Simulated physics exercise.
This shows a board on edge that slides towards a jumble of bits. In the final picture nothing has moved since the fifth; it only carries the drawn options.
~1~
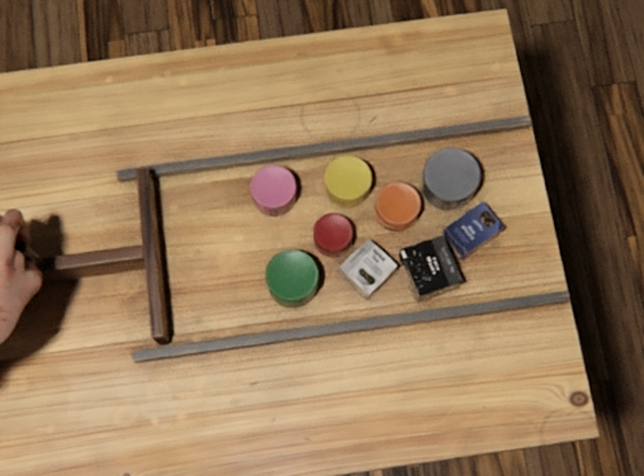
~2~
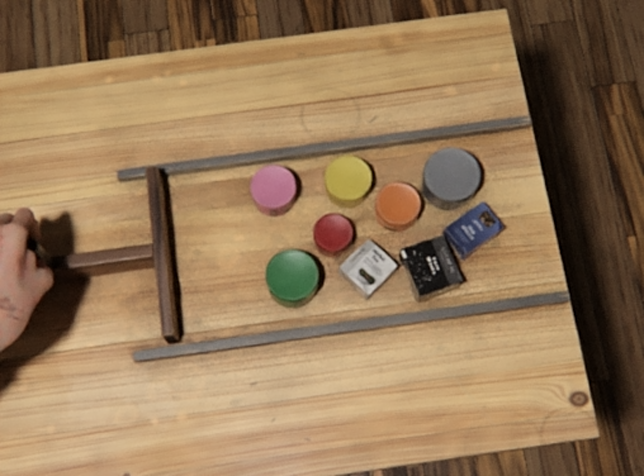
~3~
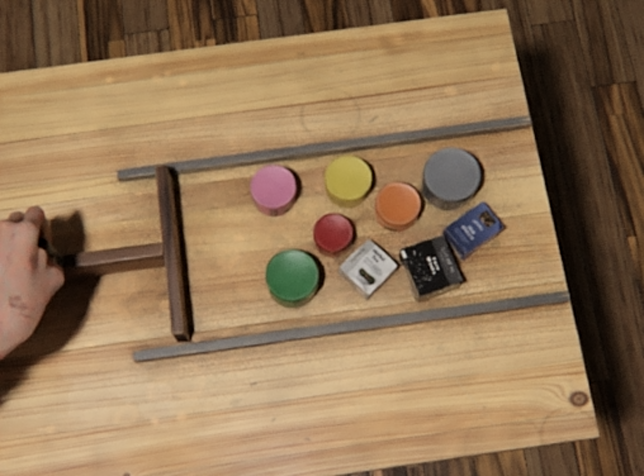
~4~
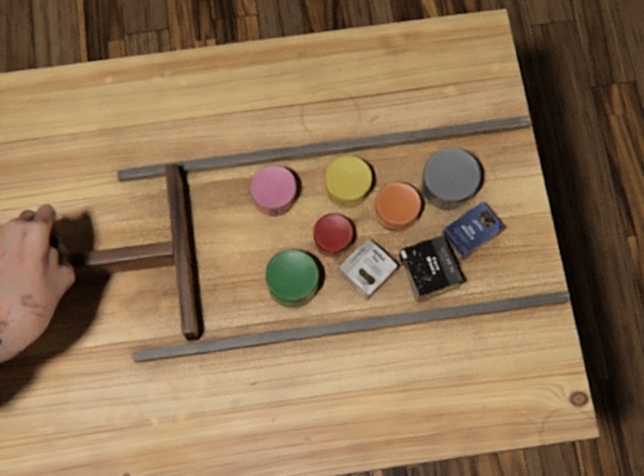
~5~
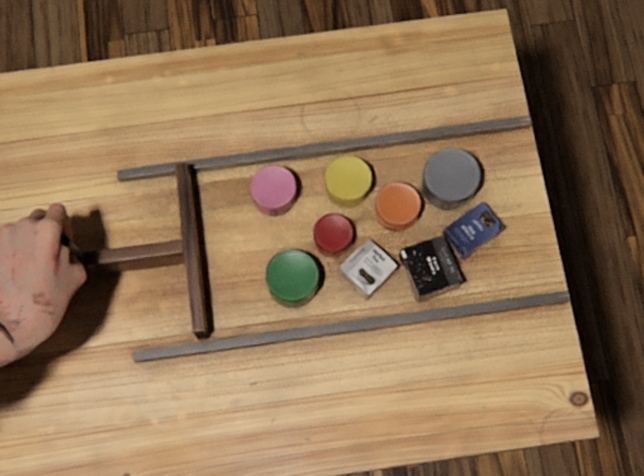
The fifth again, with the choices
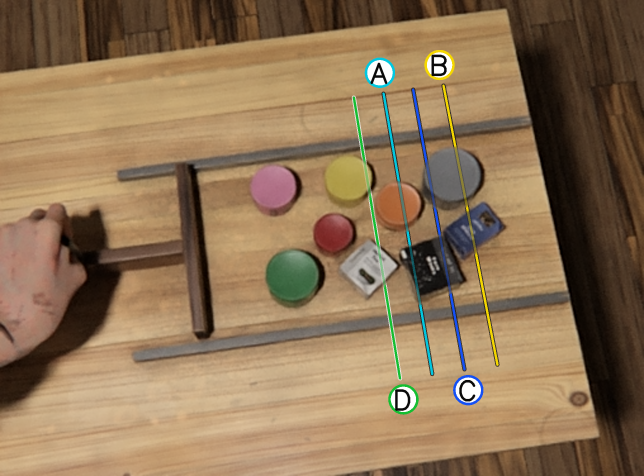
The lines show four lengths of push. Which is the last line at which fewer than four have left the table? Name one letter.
It can go as far as B.
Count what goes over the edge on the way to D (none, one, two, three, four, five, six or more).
By then, none.
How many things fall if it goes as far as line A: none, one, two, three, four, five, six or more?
In all, none.
On the marked copy, A at (407, 228); B at (469, 219); C at (438, 224); D at (376, 232).
Following B. Soon after the start, board (291, 231); pink tub (314, 186); yellow jar (360, 181).
Later, board (392, 217); blue packet (534, 215); black box (520, 266).
In the end, board (470, 206); grey tub over the edge; black box over the edge; three fallen.
As for the rest, A is within the limit but short; C is within the limit but short; D is within the limit but short.
